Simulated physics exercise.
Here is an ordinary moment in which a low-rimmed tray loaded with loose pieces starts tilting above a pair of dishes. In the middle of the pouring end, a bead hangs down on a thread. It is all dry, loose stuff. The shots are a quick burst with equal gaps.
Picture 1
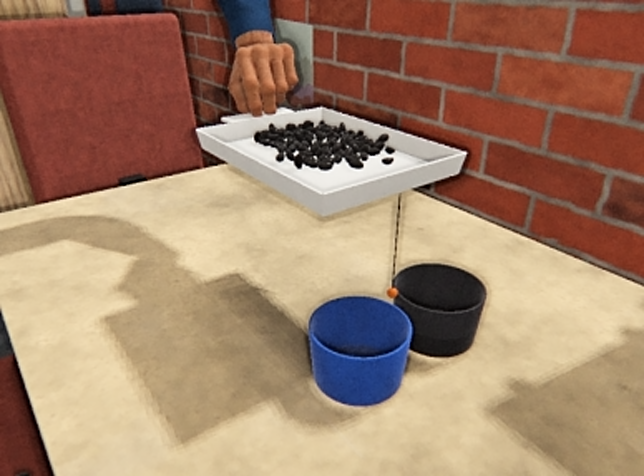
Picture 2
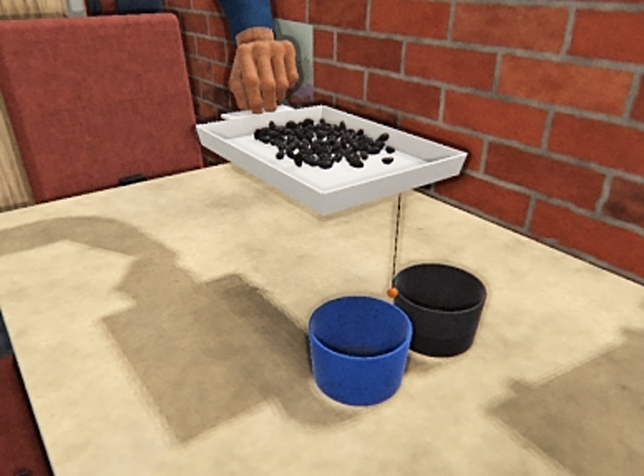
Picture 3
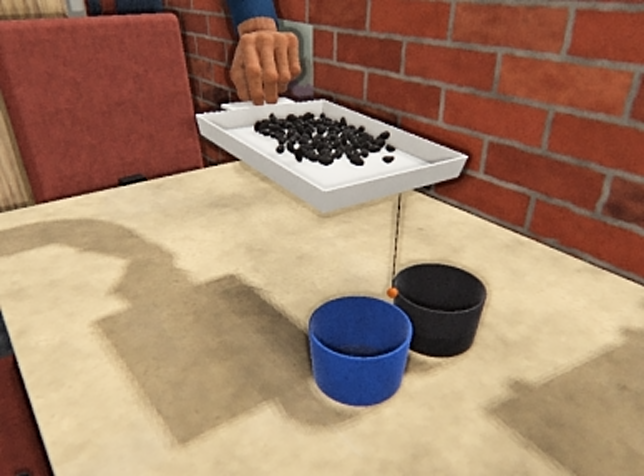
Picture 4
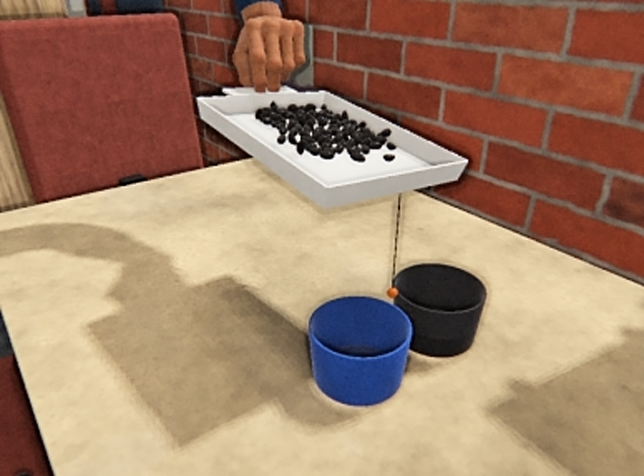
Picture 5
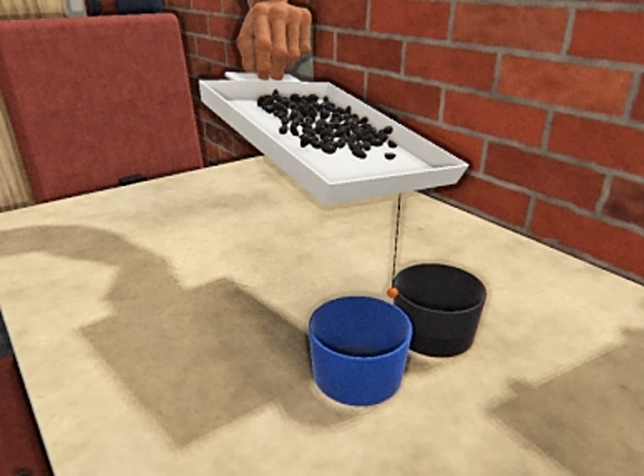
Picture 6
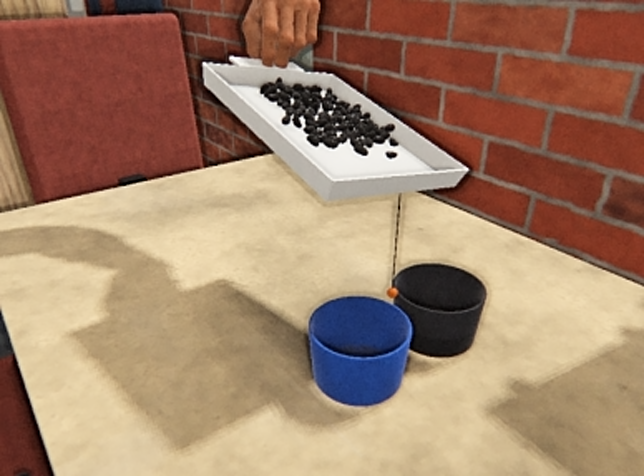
A hand in a blue sleeve grips the far end of a shallow white tray of loose black beans, seen from slightly above over a pale tabletop beside a red brick wall. Below sit a blue dish and a black dish to its right, with an orange bead hanging on a dark thread. The hand raises its end, slowly tilting the tray toward the dishes, while the camera stays still.
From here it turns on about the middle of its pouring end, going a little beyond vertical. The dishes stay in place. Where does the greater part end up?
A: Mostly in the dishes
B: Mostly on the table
(A) Mostly in the dishes.
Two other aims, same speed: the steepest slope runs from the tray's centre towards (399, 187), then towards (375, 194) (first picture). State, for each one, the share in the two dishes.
In order, some 30 % and some 30 %.
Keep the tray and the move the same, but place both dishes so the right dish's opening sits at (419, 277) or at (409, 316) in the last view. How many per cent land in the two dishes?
Trial 1: 70 percent; trial 2: 0 percent.
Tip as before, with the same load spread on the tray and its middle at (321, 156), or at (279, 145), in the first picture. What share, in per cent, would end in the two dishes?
In order, 80 % then 80 %.
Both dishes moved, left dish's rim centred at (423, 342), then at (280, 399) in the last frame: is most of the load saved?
First try: Lower than half; second try: Lower than half.
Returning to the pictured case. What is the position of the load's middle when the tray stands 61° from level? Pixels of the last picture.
Near (416, 143).
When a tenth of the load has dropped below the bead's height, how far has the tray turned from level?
Angle: Close to 80°.
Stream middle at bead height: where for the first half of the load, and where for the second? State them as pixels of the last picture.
Initially about (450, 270); subsequently about (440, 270).
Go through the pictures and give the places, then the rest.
In the first frame, corners of the pouring end at (324, 192) and (461, 153), level; middle of the load at (319, 144), black beans; left dish at (393, 373); right dish at (472, 328); bead on its thread at (392, 293).
In the second frame, corners of the pouring end at (324, 191) and (461, 153), level; middle of the load at (319, 143).
In the third frame, corners of the pouring end at (326, 188) and (462, 156), tipped barely, lowest at the right corner; middle of the load at (319, 138).
In the fourth frame, corners of the pouring end at (328, 185) and (463, 160), tipped a little, lowest at the right corner; middle of the load at (321, 130).
In the fifth frame, corners of the pouring end at (331, 181) and (463, 164), tipped a little, lowest at the right corner; middle of the load at (322, 123).
In the sixth frame, corners of the pouring end at (334, 178) and (463, 168), tipped clearly, lowest at the right corner; middle of the load at (325, 115); left dish at (393, 373); right dish at (472, 328).
Soon after the last picture, tray tipped steeply; nearly all on the tray; a stray few in the air.
A little later, tray tipped right over; about a third on the tray; about a third in the right dish; a small part outside both; about a quarter in the air.
Later still, tray tipped past a quarter turn; nearly all in the right dish; a small part outside both.
At rest, tray tipped past a quarter turn; none in the left dish; nearly all in the right dish; a small part outside both.
